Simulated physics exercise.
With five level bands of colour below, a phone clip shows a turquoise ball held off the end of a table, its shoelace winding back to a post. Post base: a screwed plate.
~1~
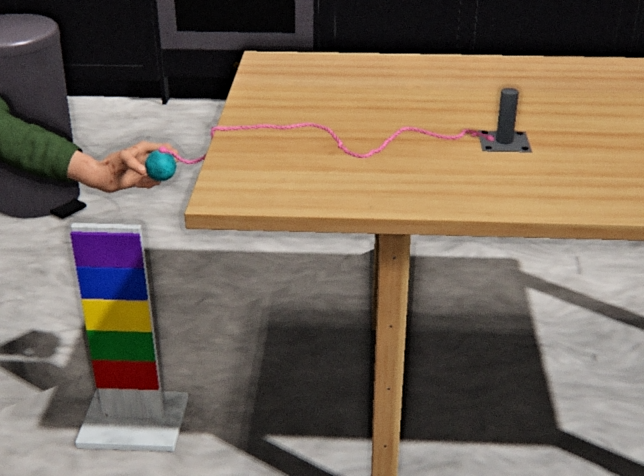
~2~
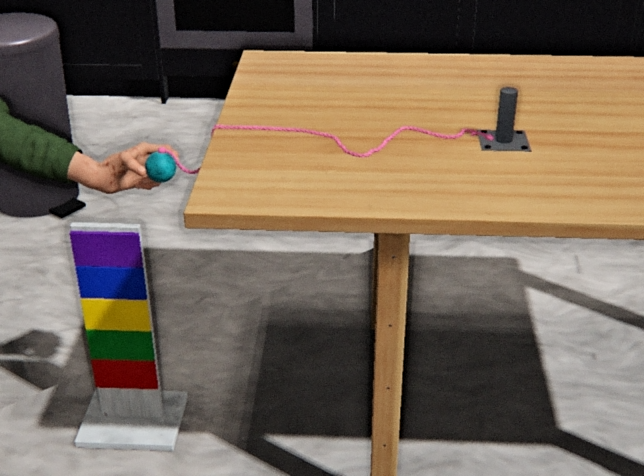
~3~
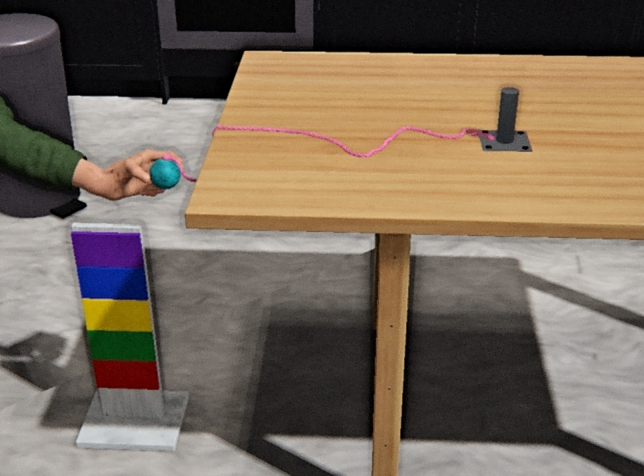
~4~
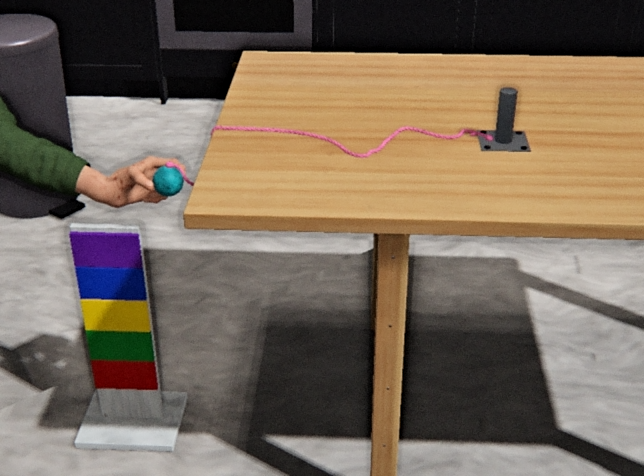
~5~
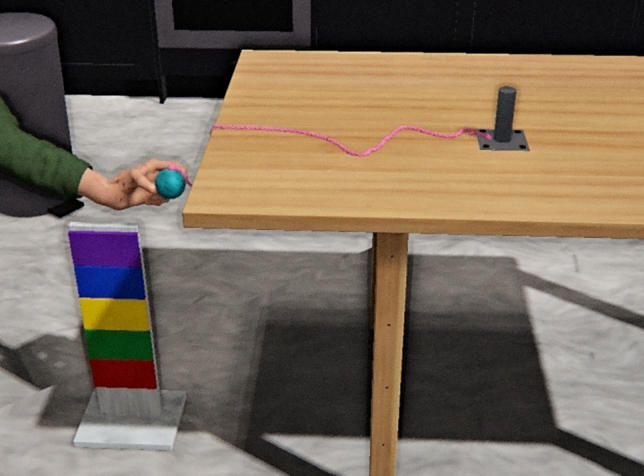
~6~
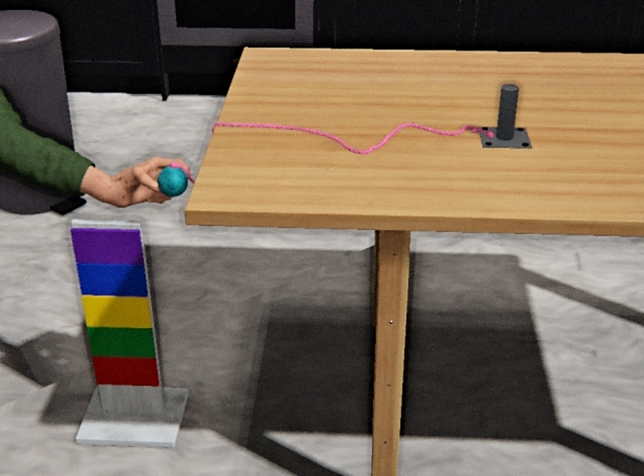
A hand holding a turquoise ball on a pink string shifts slightly beside the table's edge.
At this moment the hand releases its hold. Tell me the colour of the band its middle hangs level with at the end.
Yellow.
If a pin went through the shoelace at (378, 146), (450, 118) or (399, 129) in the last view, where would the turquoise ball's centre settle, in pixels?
Near (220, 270), (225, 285) and (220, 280).
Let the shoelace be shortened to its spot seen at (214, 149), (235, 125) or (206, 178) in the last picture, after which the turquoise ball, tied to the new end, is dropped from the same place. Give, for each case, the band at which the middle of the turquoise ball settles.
Lab note - try 1: Purple; try 2: Above them all; try 3: Blue.
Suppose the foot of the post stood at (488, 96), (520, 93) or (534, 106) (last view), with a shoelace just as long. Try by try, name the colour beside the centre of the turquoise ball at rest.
Taking them in turn: Yellow; blue; blue.
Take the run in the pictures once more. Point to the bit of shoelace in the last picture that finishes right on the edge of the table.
Roughly (303, 130).
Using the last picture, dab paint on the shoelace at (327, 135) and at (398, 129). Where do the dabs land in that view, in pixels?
I'd say about (236, 131) for one and about (357, 133) for the other.
Early on, ball near (189, 317); level with yellow.
Midway, ball near (255, 302); level with yellow.
Near the end, ball near (210, 312); level with yellow.
Finally, ball near (224, 313); level with yellow. Its middle rests at the yellow band.
